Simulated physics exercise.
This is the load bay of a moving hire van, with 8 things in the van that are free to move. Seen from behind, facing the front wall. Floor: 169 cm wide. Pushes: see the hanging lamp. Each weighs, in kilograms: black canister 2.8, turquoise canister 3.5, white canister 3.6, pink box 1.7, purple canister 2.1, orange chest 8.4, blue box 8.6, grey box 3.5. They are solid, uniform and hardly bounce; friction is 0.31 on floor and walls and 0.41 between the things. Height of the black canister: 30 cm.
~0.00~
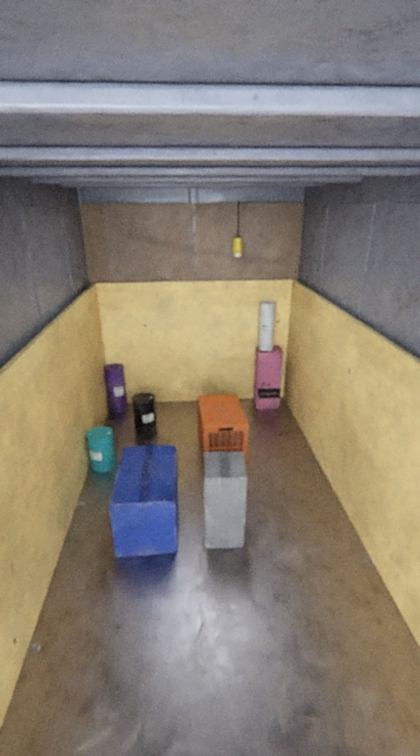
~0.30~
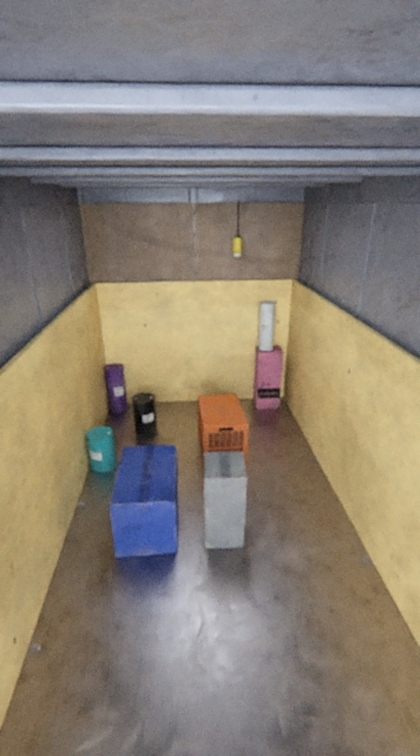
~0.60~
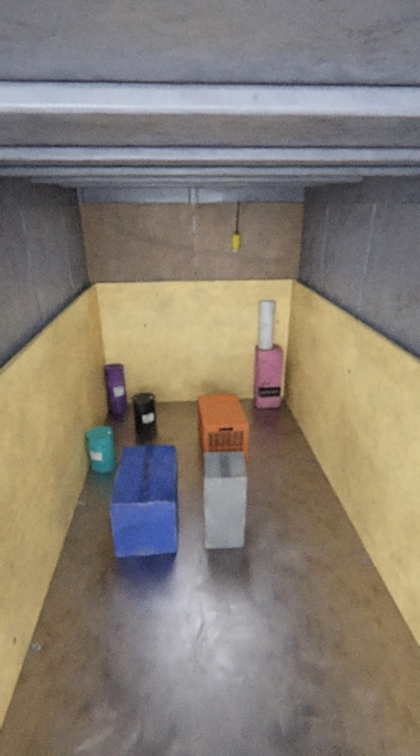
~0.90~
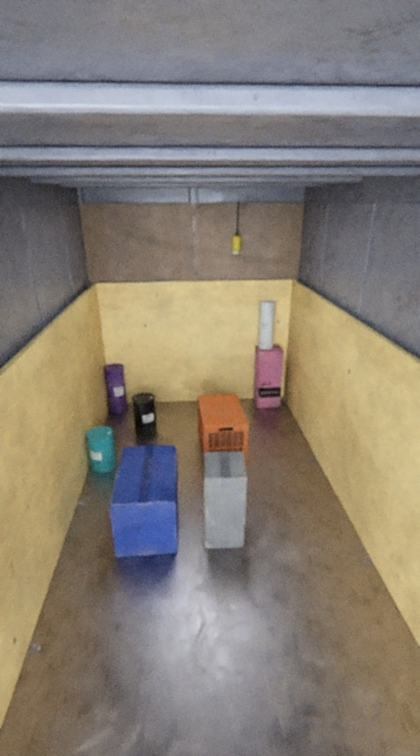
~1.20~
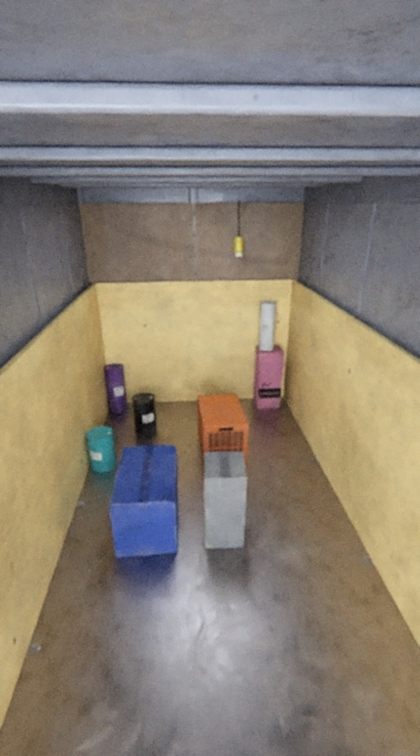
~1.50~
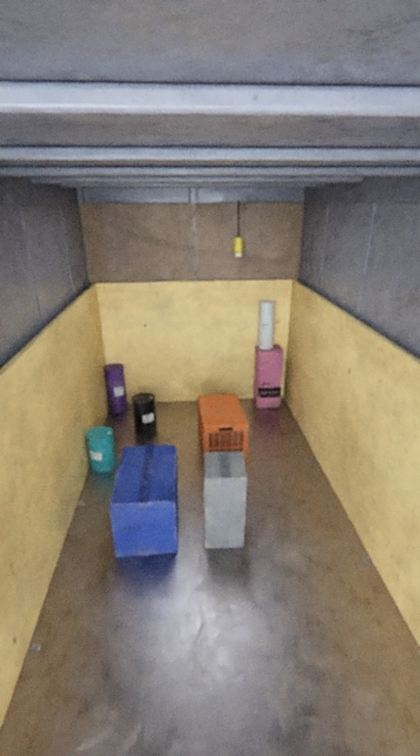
The yellow hanging lamp swayed very slightly near the front wall of the van, while the blue, grey and orange boxes, the pink box and the coloured canisters around them barely moved at all.
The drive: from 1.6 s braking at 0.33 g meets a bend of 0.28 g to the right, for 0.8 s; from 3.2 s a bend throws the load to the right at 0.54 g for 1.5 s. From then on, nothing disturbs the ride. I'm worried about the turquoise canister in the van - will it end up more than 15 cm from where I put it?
Yes, it ends up further away.
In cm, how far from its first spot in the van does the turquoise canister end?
About 118 cm.
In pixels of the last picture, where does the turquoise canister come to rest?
It ends up at about (259, 432).
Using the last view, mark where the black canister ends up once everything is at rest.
Near (283, 399).
Around 3.60 s, force 0.54 g right; turquoise canister shifted 21 cm near (126, 438); grey box shifted 22 cm; orange chest shifted 21 cm.
Around 4.00 s, force 0.54 g right; turquoise canister shifted 54 cm near (175, 436); purple canister at 3° to upright; grey box shifted 56 cm.
Finally (5.3 s), not toppled but over 15 cm from the start, black canister, turquoise canister, white canister, purple canister, orange chest, blue box and grey box; the last one still in place (within 15 cm). In the last view, turquoise canister near (259, 432).
